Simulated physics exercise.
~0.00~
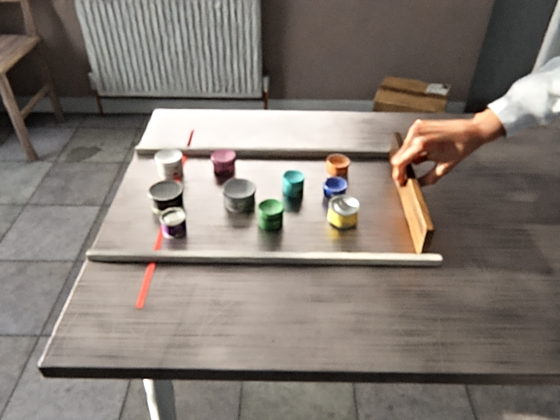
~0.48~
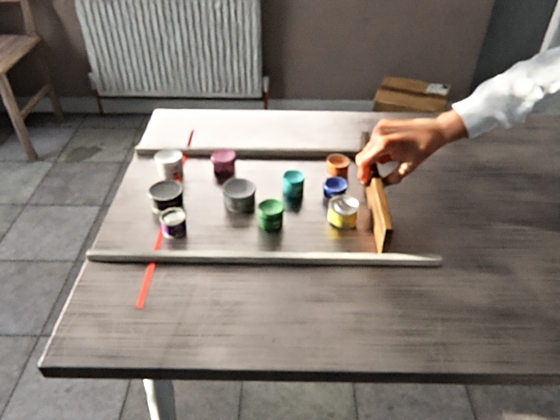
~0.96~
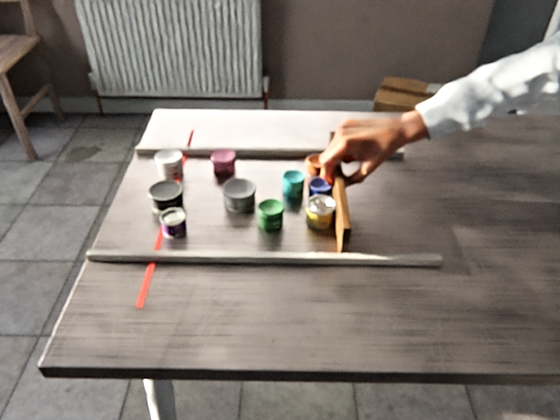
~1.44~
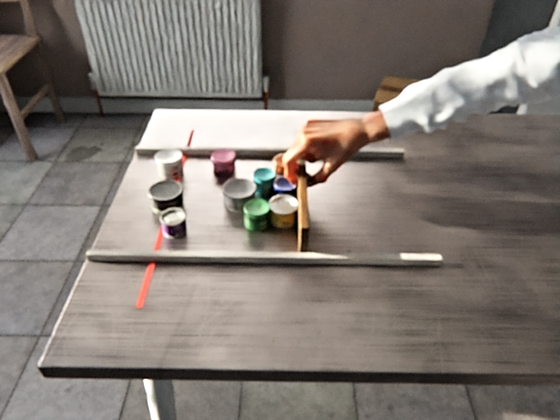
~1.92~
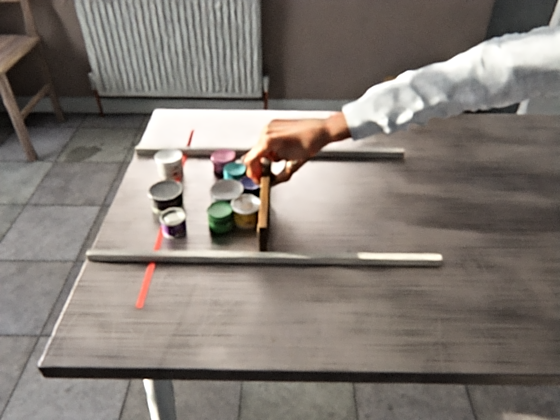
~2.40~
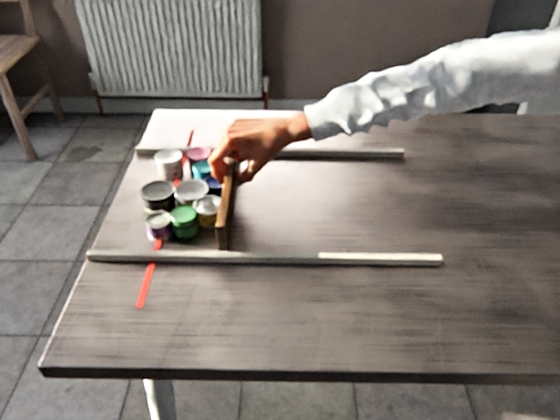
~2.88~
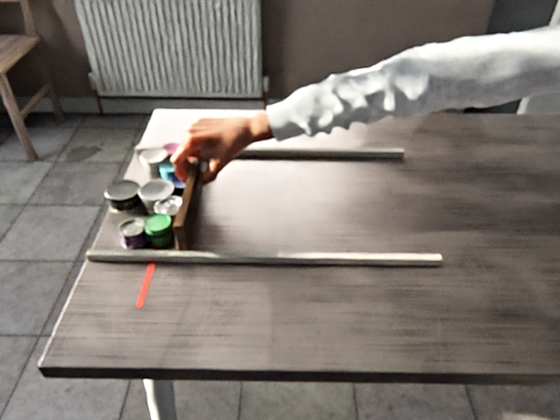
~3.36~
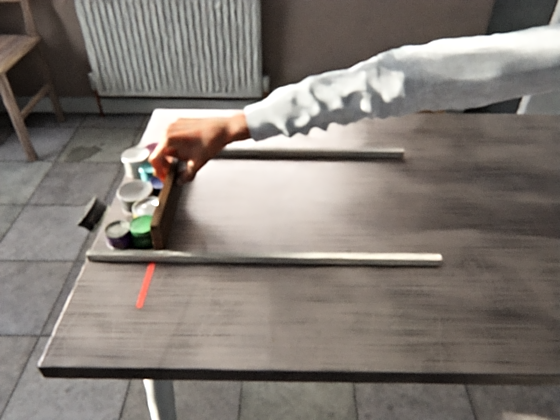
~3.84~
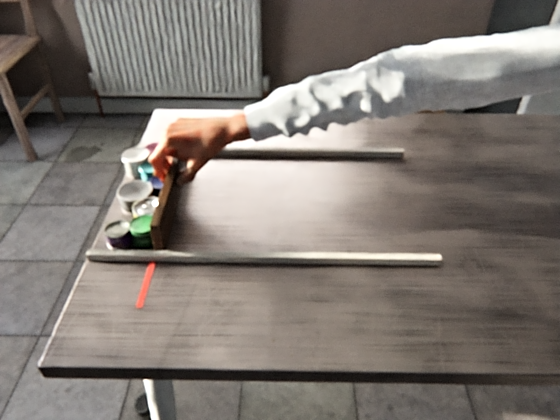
A hand holds a wooden board upright at the right of a dark table, where small pots of paint stand scattered between two pale rails. The board slides left, reaching the yellow, blue and orange pots first and pushing them along. It gathers the green, teal and grey ones next, until the pots are packed tightly together. The whole cluster then moves over the red tape towards the table's left edge. The black tin tips off the edge and drops to the floor, ending near the table leg, while the board stops with the other visible pots crowded at the brink.
